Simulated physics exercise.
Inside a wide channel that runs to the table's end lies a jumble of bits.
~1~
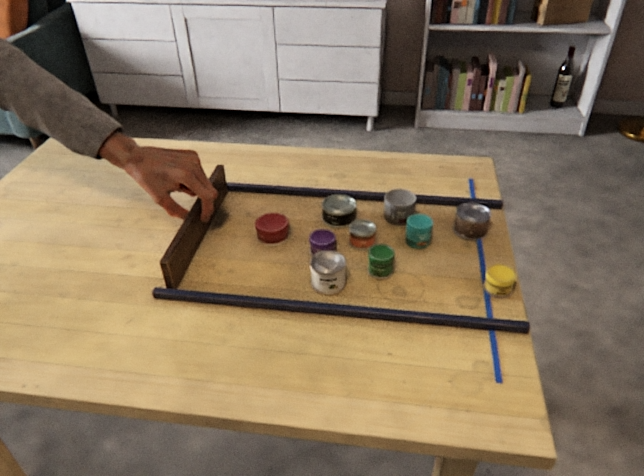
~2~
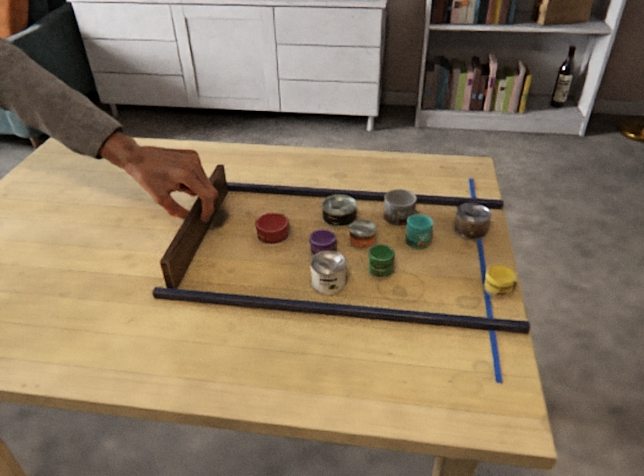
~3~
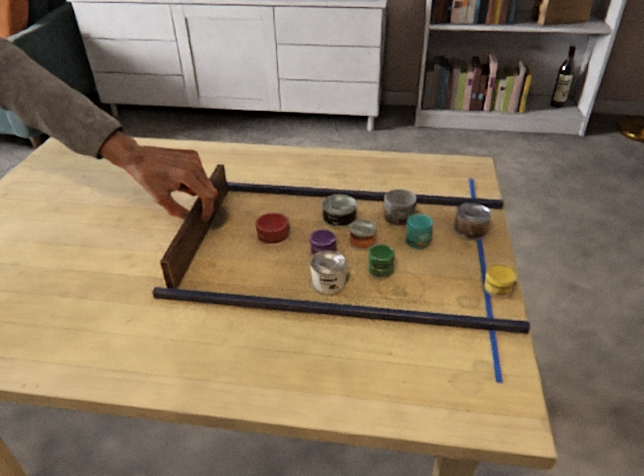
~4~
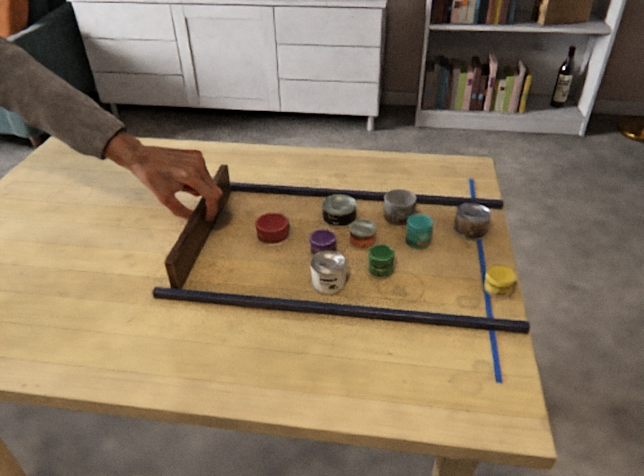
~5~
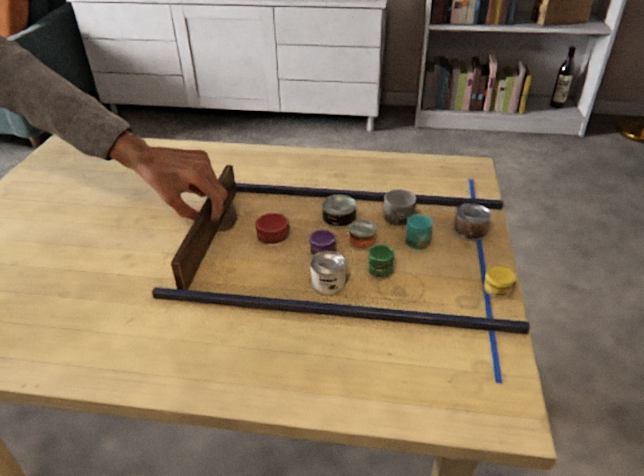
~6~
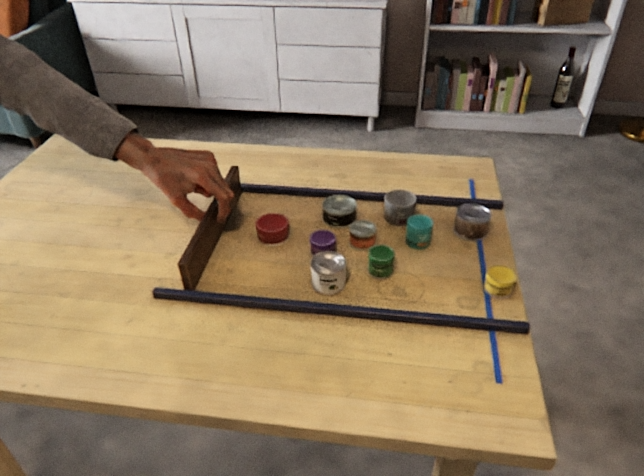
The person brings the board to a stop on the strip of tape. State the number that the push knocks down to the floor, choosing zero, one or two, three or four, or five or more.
I expect the drop count to reach five or more.
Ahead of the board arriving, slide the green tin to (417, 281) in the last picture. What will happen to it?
Placed like that, the green tin ends up falling.
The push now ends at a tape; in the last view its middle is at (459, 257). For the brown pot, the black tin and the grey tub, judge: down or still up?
In short: Brown pot gone, black tin safe, grey tub safe.
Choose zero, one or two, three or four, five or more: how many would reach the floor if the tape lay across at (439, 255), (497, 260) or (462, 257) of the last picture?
In order: No fall at all, five or over, one to two.
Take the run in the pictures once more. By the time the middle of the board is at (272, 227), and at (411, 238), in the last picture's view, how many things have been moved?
Tally at point one: 1; at point two: 9.
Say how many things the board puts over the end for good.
Result - number fallen: 5.
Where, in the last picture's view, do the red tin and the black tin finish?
One is at about (500, 249), the other at about (498, 227).
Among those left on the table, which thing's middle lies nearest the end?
The green tin.
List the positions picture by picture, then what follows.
In the first picture, yellow tin (499, 281); brown pot (472, 221); turquoise tub (419, 231); board (198, 222); tape (482, 258).
In the second picture, brown pot (472, 222); grey tub (400, 207).
In the third picture, turquoise tub (419, 232); green tin (381, 262).
In the fourth picture, yellow tin (499, 281); orange tin (363, 235).
In the fifth picture, brown pot (472, 222); black tin (339, 211).
In the sixth picture, yellow tin (500, 282); brown pot (472, 222); turquoise tub (419, 232); board (214, 223); tape (482, 259).
Soon after, none off yet; yellow tin at rest near (500, 282); brown pot at rest near (472, 222); turquoise tub at rest near (419, 232).
Then, none off yet; yellow tin at rest near (500, 282); brown pot at rest near (472, 222); turquoise tub moved about its own width near (438, 231).
At rest, the number that fall off is five or more; fallen, orange tin, grey tub, turquoise tub, brown pot and yellow tin.
